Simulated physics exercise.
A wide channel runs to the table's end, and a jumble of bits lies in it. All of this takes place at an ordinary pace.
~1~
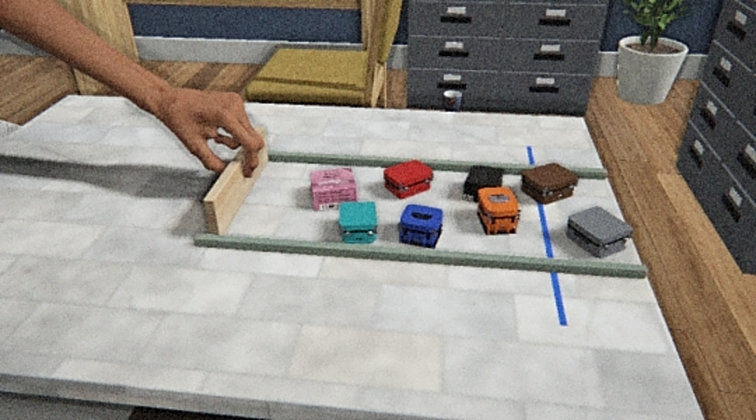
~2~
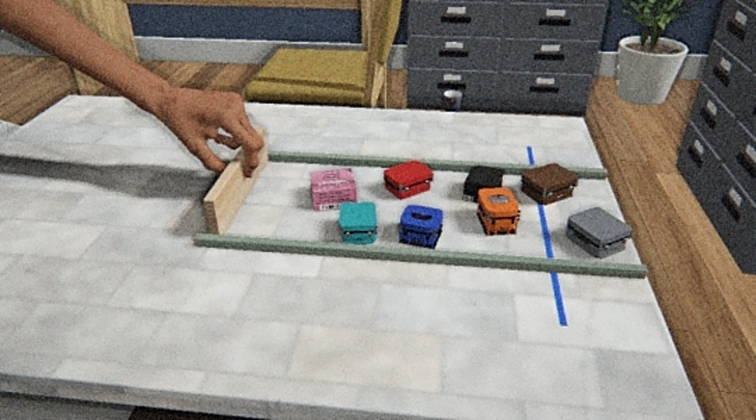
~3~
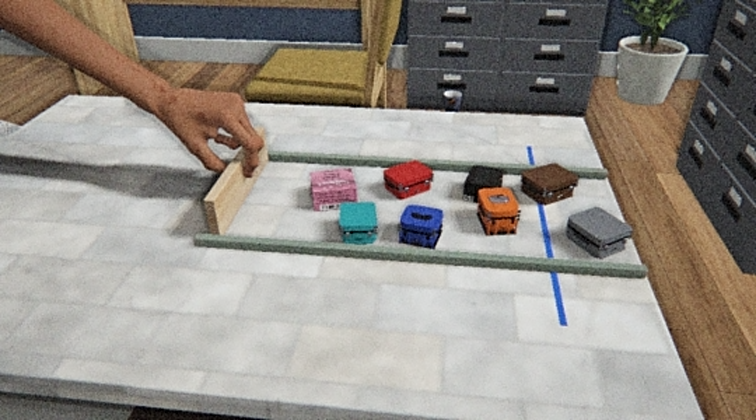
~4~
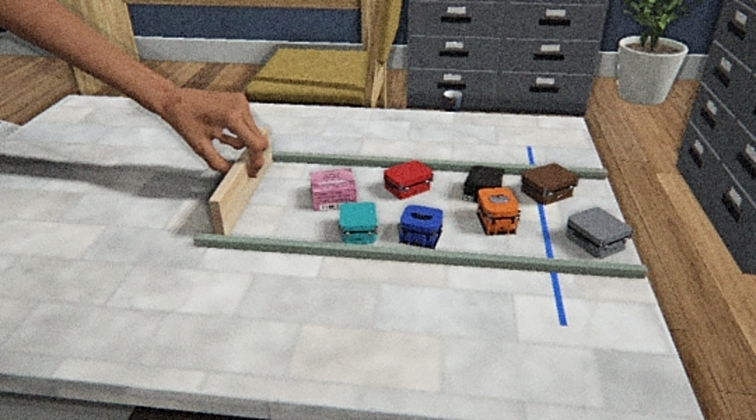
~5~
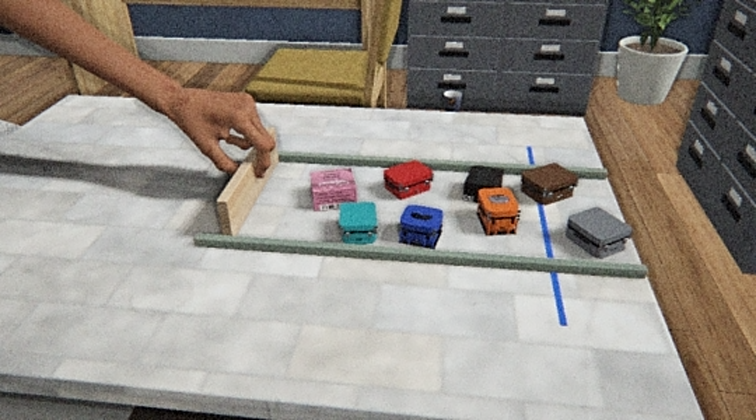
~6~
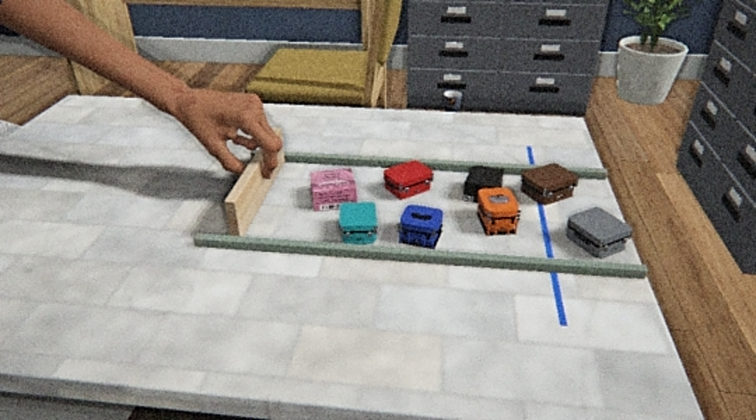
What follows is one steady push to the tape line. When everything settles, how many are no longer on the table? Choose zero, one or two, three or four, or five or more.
When everything settles, one or two are no longer on the table.
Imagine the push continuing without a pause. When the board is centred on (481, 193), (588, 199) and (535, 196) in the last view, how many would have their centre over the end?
Past-the-end tally - position 1: 0, position 2: 5, position 3: 2.
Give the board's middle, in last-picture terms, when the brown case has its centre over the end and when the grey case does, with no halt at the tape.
First one: Around (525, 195). Other one: Around (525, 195).
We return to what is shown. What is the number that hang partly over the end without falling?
Tally: 1.
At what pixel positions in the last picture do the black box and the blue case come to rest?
The black box comes to rest at (588, 190), and the blue case comes to rest at (607, 238).
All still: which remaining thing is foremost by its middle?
Foremost: The orange case.
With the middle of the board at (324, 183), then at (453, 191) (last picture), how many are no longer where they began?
Counts: 1 / 6.
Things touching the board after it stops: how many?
3 in contact.
Soon after, none off yet; grey case at rest near (597, 233); brown case at rest near (548, 185); orange case at rest near (497, 211).
In the end, the number that fall off is one or two; gone, brown case and grey case.
